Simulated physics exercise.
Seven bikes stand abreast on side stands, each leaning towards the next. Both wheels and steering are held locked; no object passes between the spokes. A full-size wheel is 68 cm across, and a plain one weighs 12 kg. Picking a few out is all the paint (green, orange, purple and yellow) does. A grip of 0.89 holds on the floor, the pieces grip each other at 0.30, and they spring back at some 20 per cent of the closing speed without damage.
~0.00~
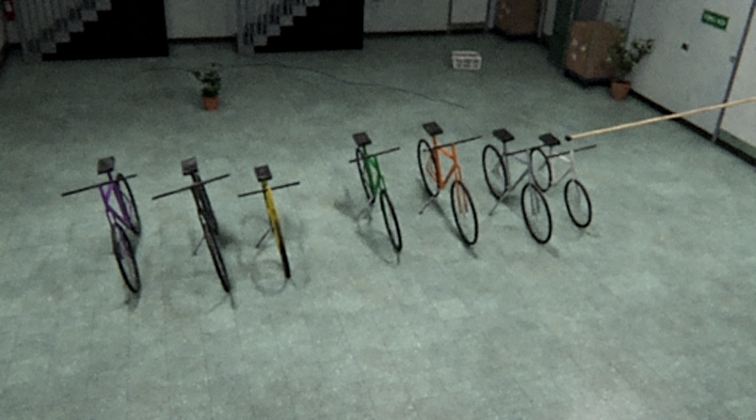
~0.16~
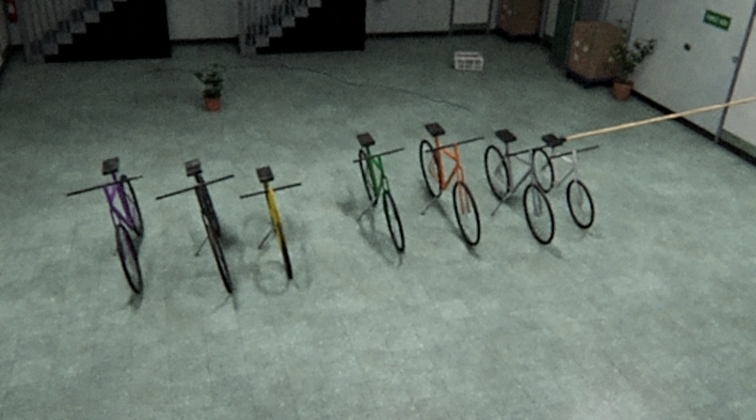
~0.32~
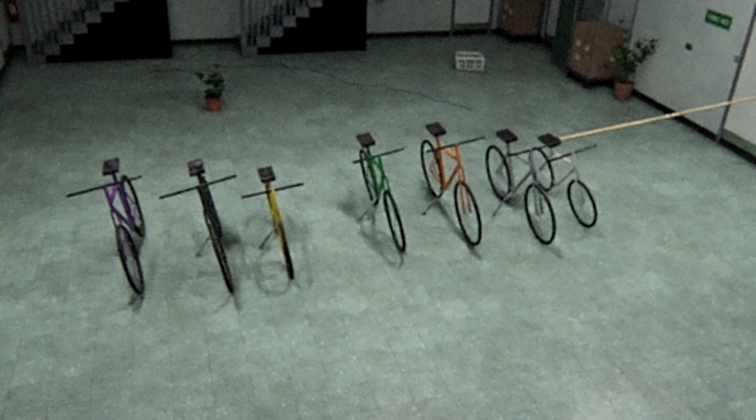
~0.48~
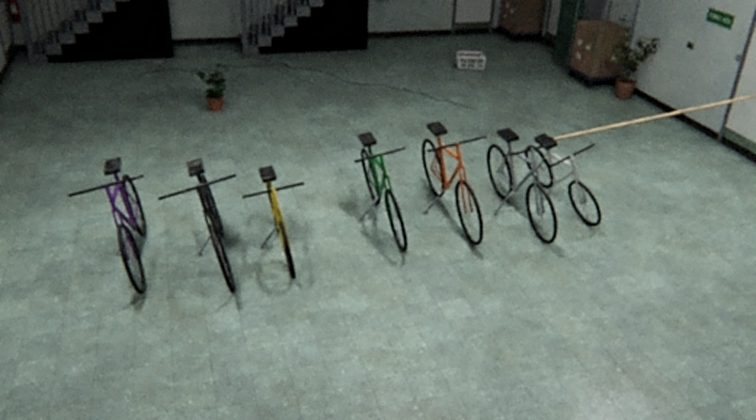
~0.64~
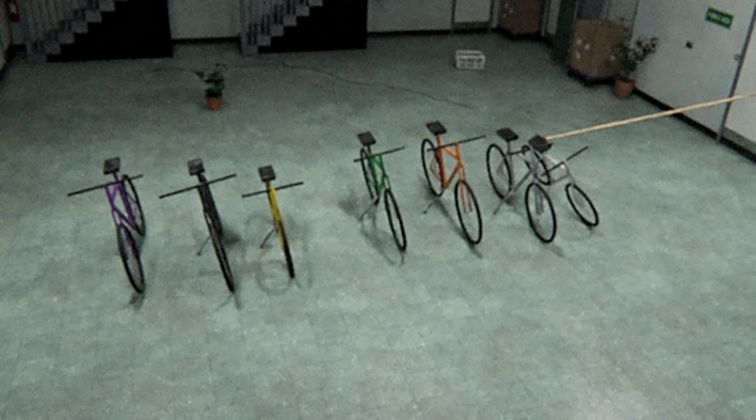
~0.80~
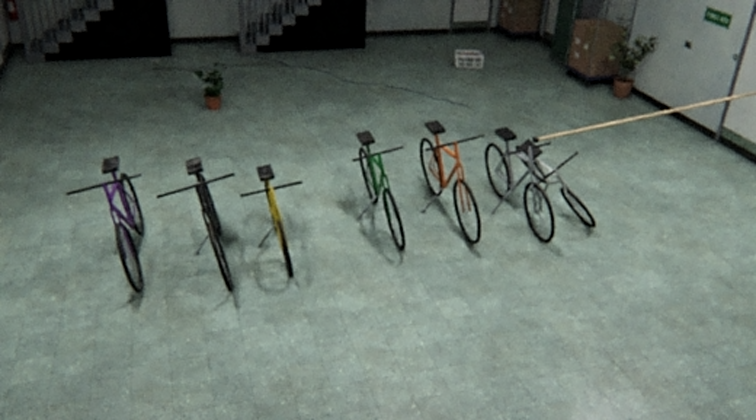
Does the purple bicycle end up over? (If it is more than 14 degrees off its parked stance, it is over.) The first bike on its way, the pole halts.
I'd say it stays put.
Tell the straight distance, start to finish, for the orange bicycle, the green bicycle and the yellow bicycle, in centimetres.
Distances in cm - orange: 70; green: 60; yellow: 0.
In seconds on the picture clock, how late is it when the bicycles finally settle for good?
Around 3.0 s.
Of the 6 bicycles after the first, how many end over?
3.
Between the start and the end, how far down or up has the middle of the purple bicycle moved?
0 cm lower.
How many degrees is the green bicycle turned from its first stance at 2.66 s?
I'd estimate close to 70°.
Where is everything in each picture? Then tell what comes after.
In the first frame (we follow the side turned to the camera), pole end (570, 139) 12 cm from the first bicycle; purple bicycle (117, 258); orange bicycle (475, 210); green bicycle (396, 219); no other piece has moved.
In the second frame, pole end (565, 141) 24 mm from the first bicycle; purple bicycle (121, 259).
In the third frame, pole end pushing; purple bicycle (122, 260); no other piece has moved.
In the fourth frame, pole end pushing; purple bicycle (123, 259); no other piece has moved.
In the fifth frame, pole end pushing; purple bicycle (123, 258); no other piece has moved.
In the sixth frame, pole end (537, 141) stopped; purple bicycle (121, 258); green bicycle (399, 217); yellow bicycle (286, 248); no other piece has moved.
Around 1.26 s, 1 of the 6 other bicycles over; purple bicycle unmoved.
Around 1.76 s, 2 of the 6 other bicycles over; purple bicycle unmoved; orange bicycle tipped 18°.
Around 2.24 s, 3 of the 6 other bicycles over; purple bicycle unmoved; orange bicycle tipped 54°.
Around 2.66 s, 3 of the 6 other bicycles over; purple bicycle unmoved; orange bicycle tipped 73°.
Finally (3.3 s), 3 of the 6 other bicycles over; purple bicycle unmoved; green bicycle lying flat; orange bicycle lying flat. Three left standing. Seen by the last camera, middles, purple bicycle near (124, 212), green bicycle near (323, 207).
